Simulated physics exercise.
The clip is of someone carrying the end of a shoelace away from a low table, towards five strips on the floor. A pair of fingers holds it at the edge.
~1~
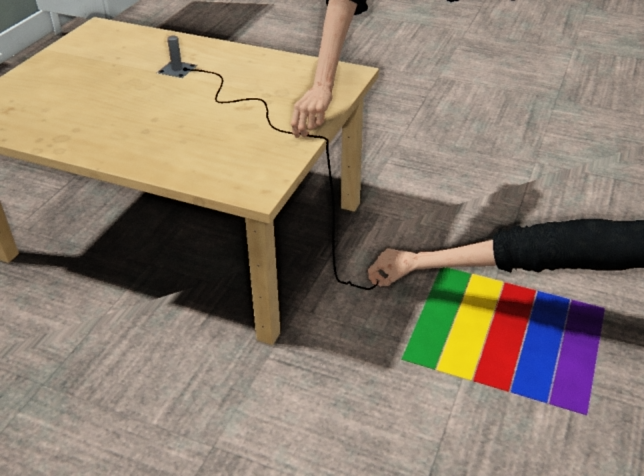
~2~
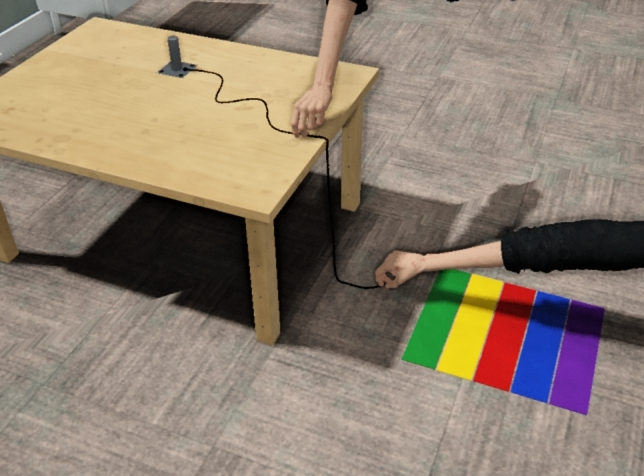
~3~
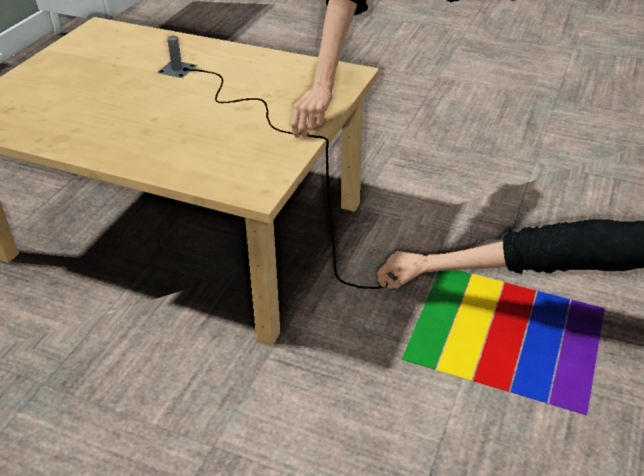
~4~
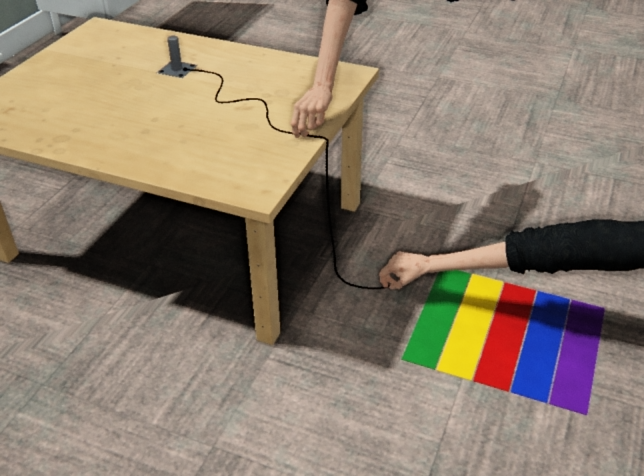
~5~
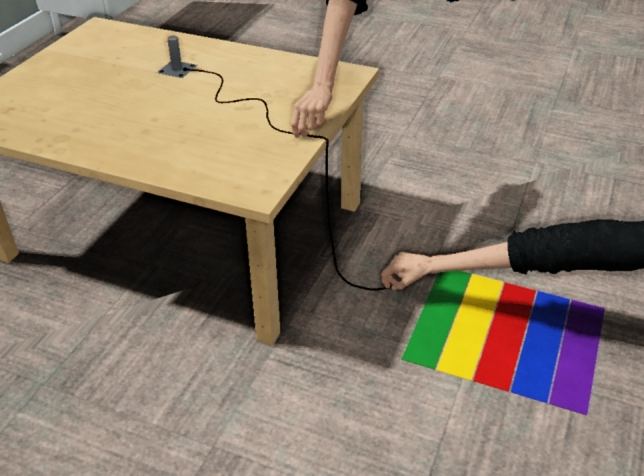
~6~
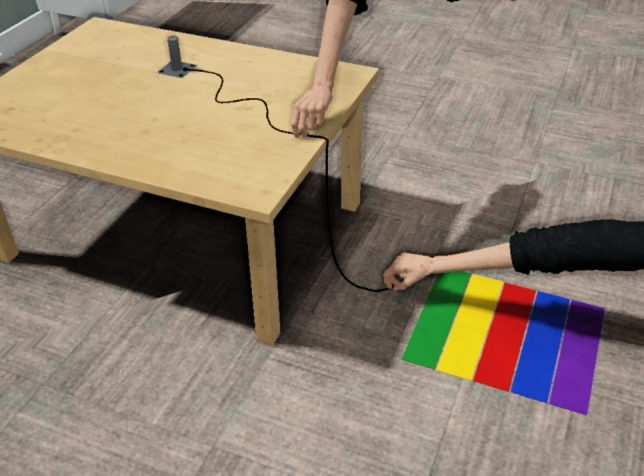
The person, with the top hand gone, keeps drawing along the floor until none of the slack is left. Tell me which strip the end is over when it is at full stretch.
It is over the blue strip.
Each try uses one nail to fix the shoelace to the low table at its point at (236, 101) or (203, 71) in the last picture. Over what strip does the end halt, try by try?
Red; blue.
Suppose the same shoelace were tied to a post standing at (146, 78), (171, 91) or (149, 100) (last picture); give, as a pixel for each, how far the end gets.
Around (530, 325), then (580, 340), then (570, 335).
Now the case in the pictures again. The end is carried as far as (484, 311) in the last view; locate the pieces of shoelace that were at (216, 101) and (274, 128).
The first goes to (251, 98), the other to (332, 133).
Soon after, end near (484, 311); over yellow.
Then, end near (525, 322); over red.
At full stretch, end near (550, 329); over blue. It halts on the blue strip.
